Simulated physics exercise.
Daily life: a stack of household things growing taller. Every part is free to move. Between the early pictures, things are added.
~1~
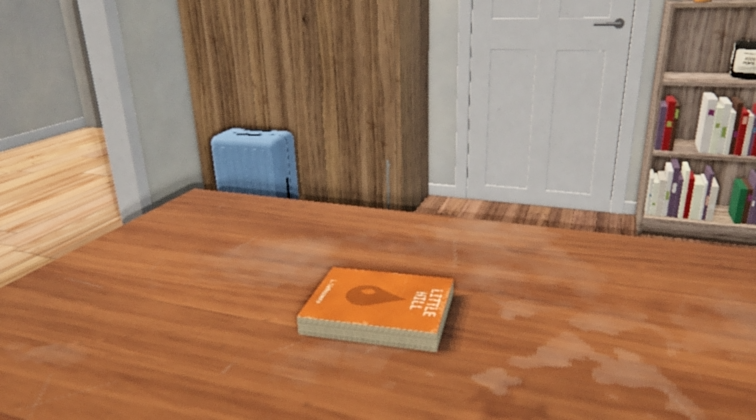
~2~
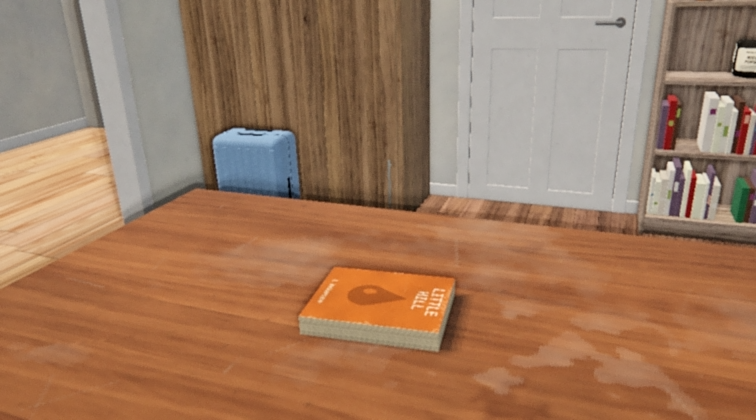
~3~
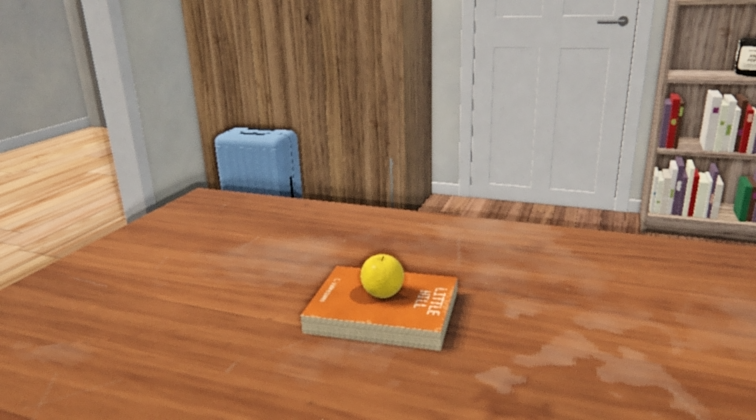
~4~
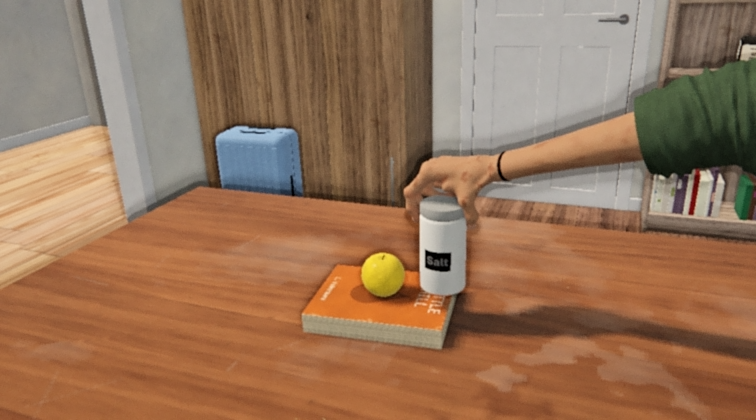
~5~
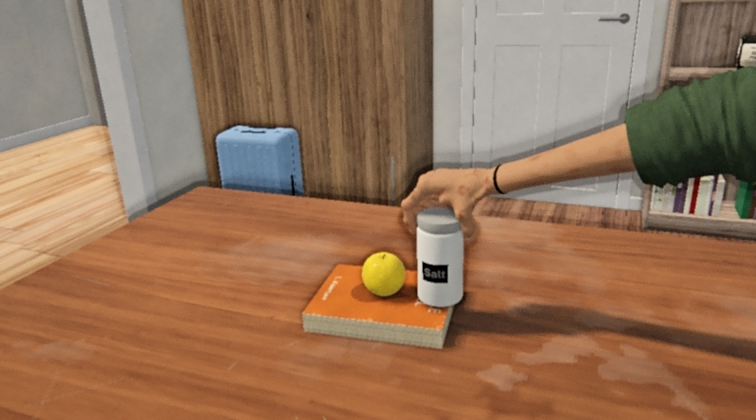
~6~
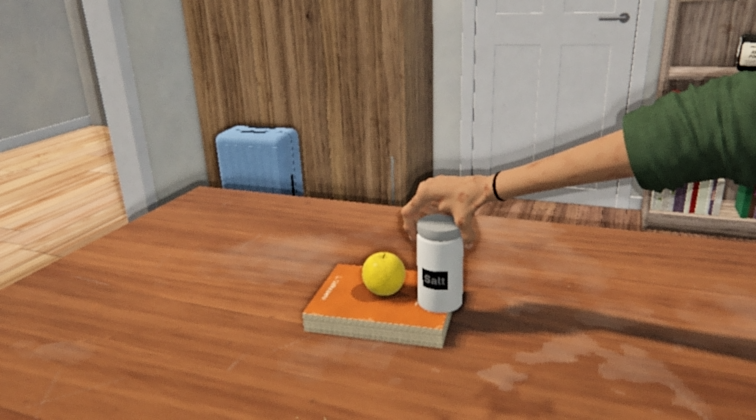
On a wooden table, a lemon appears on an orange book, then a hand lowers a white salt jar beside it.
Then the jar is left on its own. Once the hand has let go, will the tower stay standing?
Yes.
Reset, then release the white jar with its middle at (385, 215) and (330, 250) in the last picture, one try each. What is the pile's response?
Well, on the first go it tumbles down, and on the second it stays steady.
Then, 0.70 s past the last view, nothing moves.
Then, 1.60 s past the last view, white jar resting near (440, 263).
Then, 2.20 s past the last view, things are still on the move.
Then, 2.80 s past the last view, nothing moves.
Finally, all 3 still in place. Final places as the last picture's camera would see them, white jar near (440, 263). The pile keeps its balance.
